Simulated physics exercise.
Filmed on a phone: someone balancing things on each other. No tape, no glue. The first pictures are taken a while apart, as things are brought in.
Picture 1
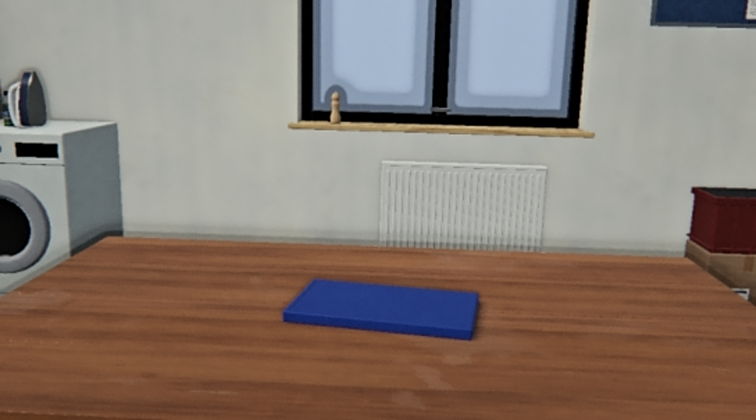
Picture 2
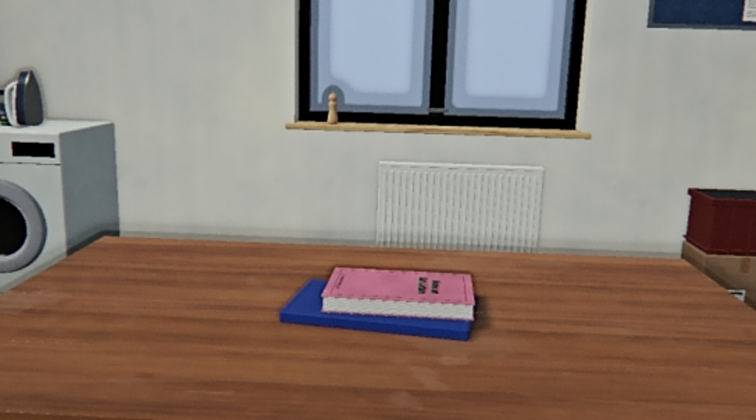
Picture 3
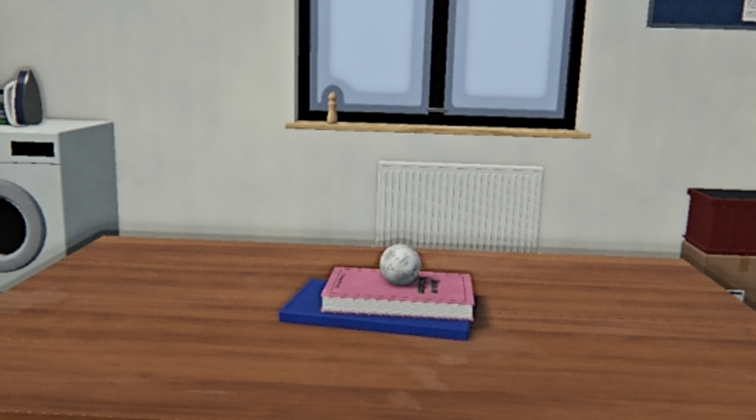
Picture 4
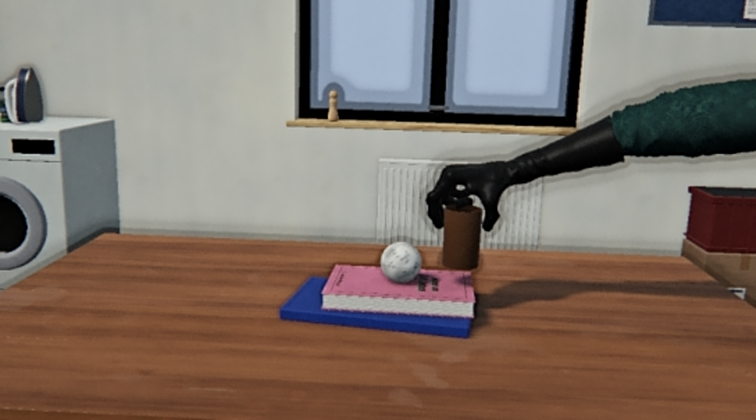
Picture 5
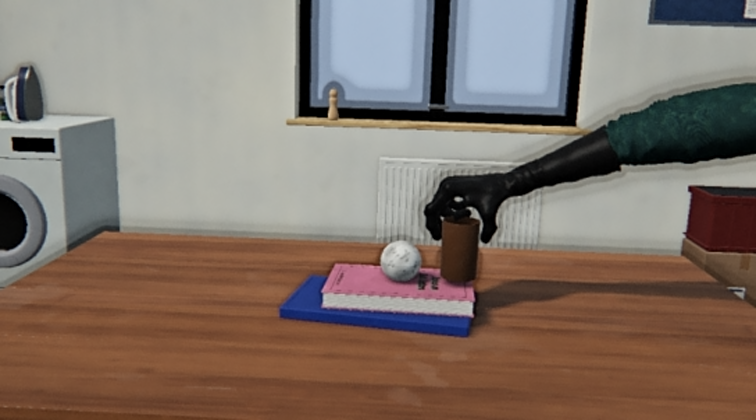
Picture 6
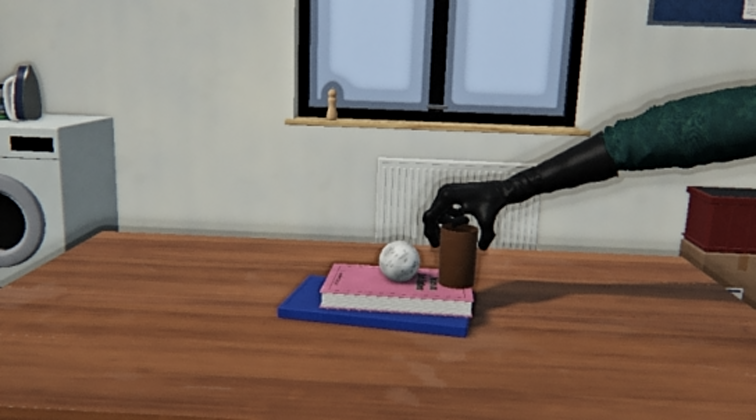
The clip shows a blue tray on a wooden table, then a pink book on it and a white ball on the book, before a black-gloved hand lowers a brown cup onto the book's right side, still holding it.
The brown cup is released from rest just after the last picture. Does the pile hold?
In the end the pile keeps its balance.
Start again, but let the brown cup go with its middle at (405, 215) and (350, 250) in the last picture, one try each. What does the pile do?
First, it comes apart; second, it holds.
Then, 0.20 s on from there, no change.
Then, 0.60 s on from there, brown cup resting near (458, 256).
In the end, all 4 unmoved. At the end, from the last picture's camera, brown cup near (458, 256). The pile stays up.
